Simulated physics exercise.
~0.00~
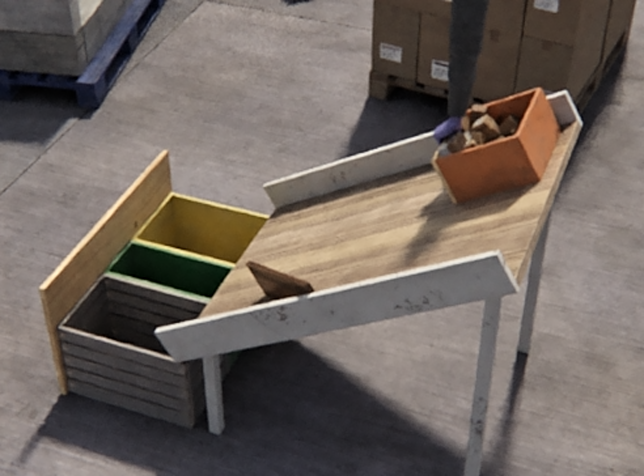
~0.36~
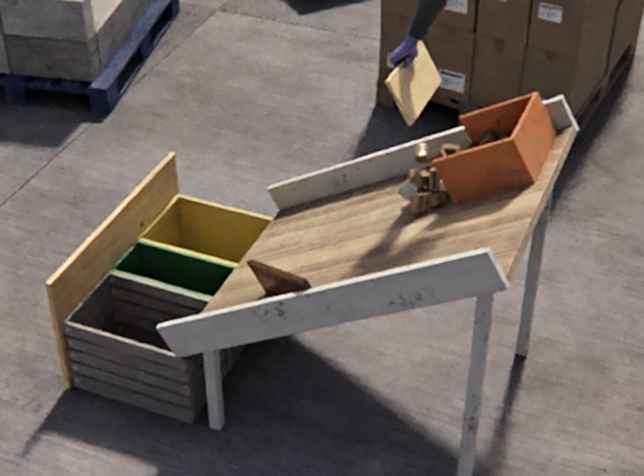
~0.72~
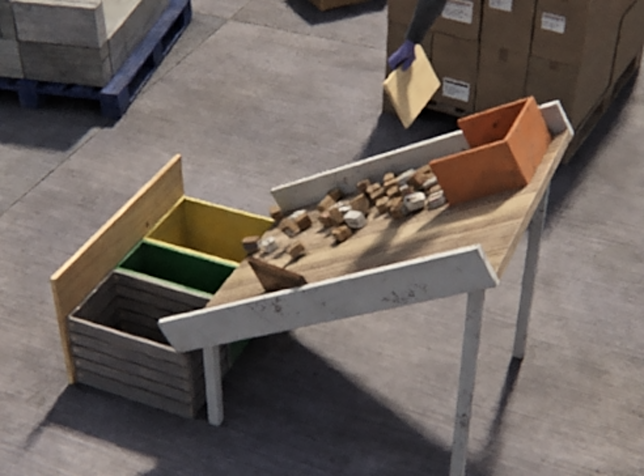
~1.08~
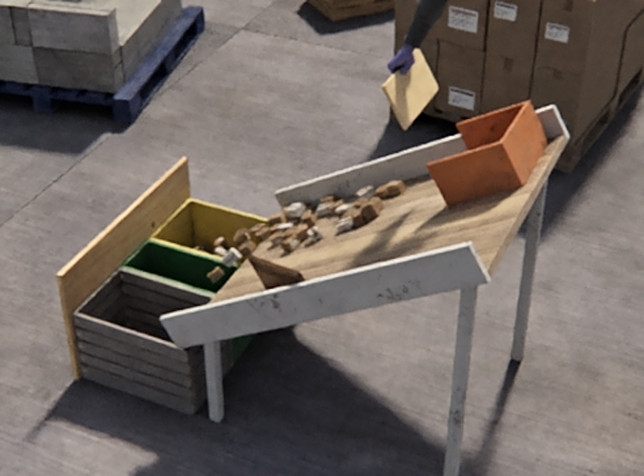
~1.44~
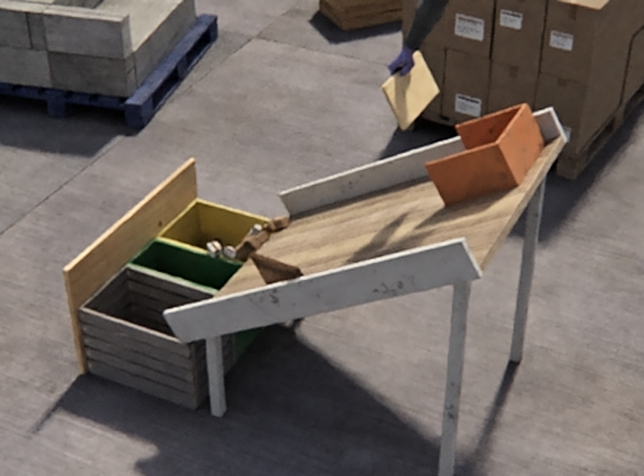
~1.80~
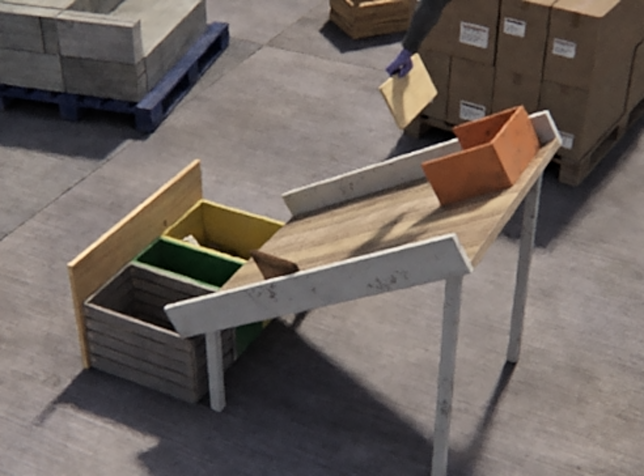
A gloved hand lifts a board, and small blocks slide down into mostly the yellow tub.
